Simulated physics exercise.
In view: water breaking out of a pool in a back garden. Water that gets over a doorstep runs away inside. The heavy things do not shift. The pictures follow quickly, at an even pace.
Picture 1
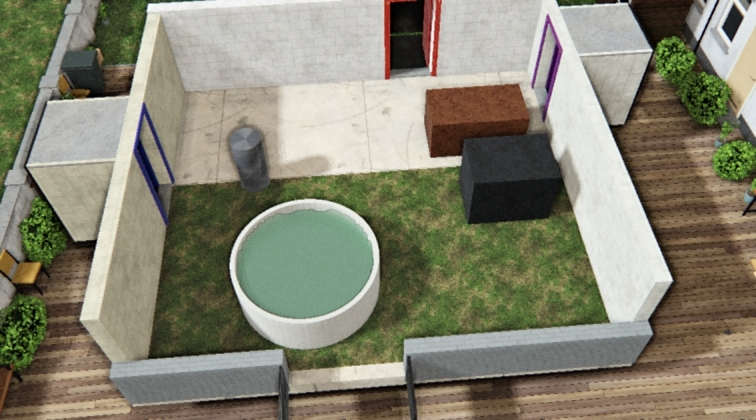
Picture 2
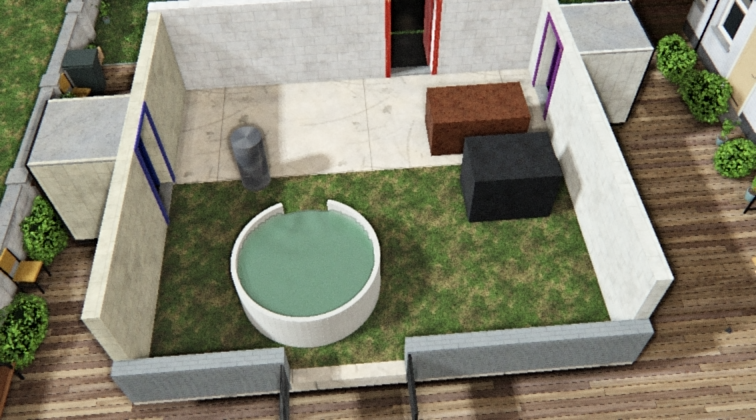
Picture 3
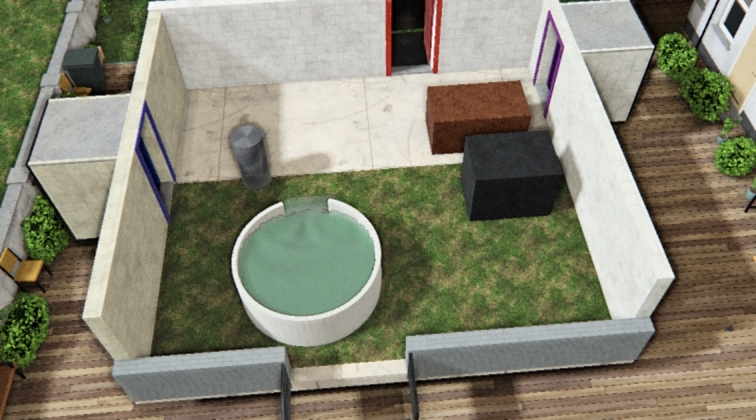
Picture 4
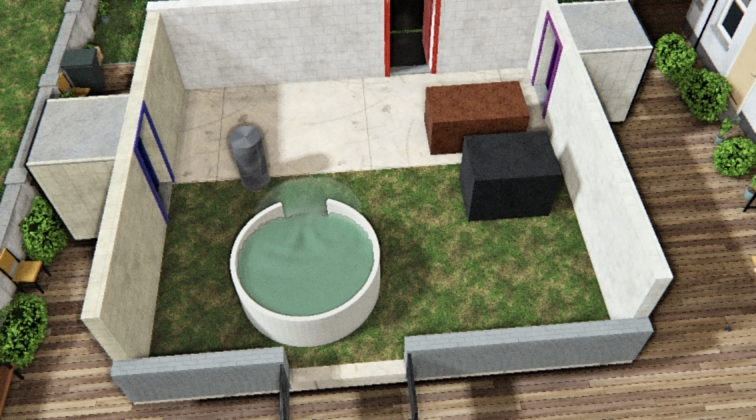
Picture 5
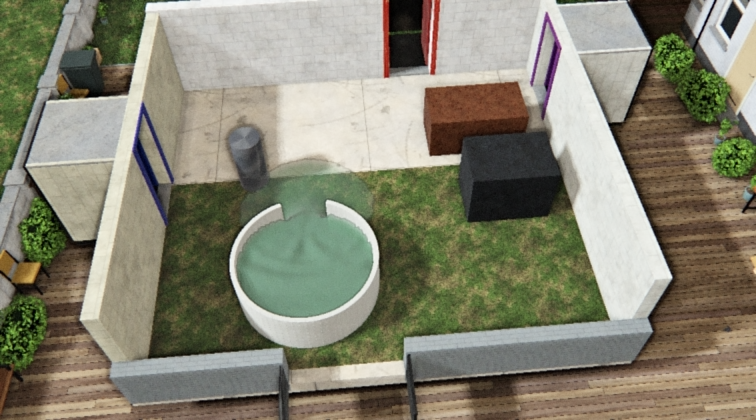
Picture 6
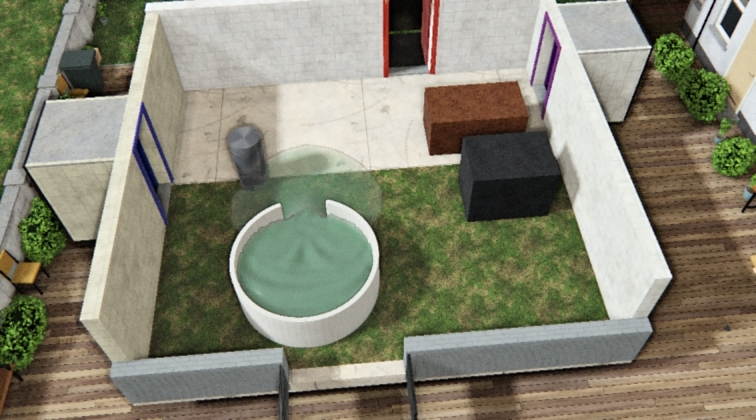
At the start, a round white pool of still green water sits on the grass of a walled garden. A gap opens in the pool's far side, and water pours out through it, spreading in a thin, widening fan over the grass and onto the pale paving around the grey bin.
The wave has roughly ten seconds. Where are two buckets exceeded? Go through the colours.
In the end: The red door takes more than that; the purple door takes more than that; the blue door takes more than that.
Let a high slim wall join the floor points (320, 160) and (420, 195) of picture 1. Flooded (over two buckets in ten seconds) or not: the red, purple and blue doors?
The red one is under; the purple one stays under; the blue one passes that mark.
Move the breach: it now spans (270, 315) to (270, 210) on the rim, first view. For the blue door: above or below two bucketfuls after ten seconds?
One by one: Blue goes over.
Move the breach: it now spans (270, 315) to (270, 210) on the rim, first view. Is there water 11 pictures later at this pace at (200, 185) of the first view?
At that place: Wet.
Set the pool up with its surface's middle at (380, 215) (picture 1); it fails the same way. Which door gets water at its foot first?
The red-painted one.
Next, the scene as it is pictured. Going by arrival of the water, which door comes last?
I say the door marked purple.
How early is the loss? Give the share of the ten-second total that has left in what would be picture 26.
Some 15 per cent.
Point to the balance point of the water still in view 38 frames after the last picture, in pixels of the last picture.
Near (322, 188).
A moment on, water covers 25 % of the floor; the red door not reached, the purple door not reached, the blue door not reached.
Next, water covers 45 % of the floor; the red door wet at the sill, nothing in, the purple door not reached, the blue door wet at the sill, nothing in.
Then, water covers 55 % of the floor; the red door over two buckets in, the purple door not reached, the blue door under two buckets in.
Later, water covers 70 % of the floor; the red door over two buckets in, the purple door over two buckets in, the blue door over two buckets in.
In the end, water covers 90 % of the floor; the red door over two buckets in, the purple door far over two buckets in, the blue door over two buckets in.
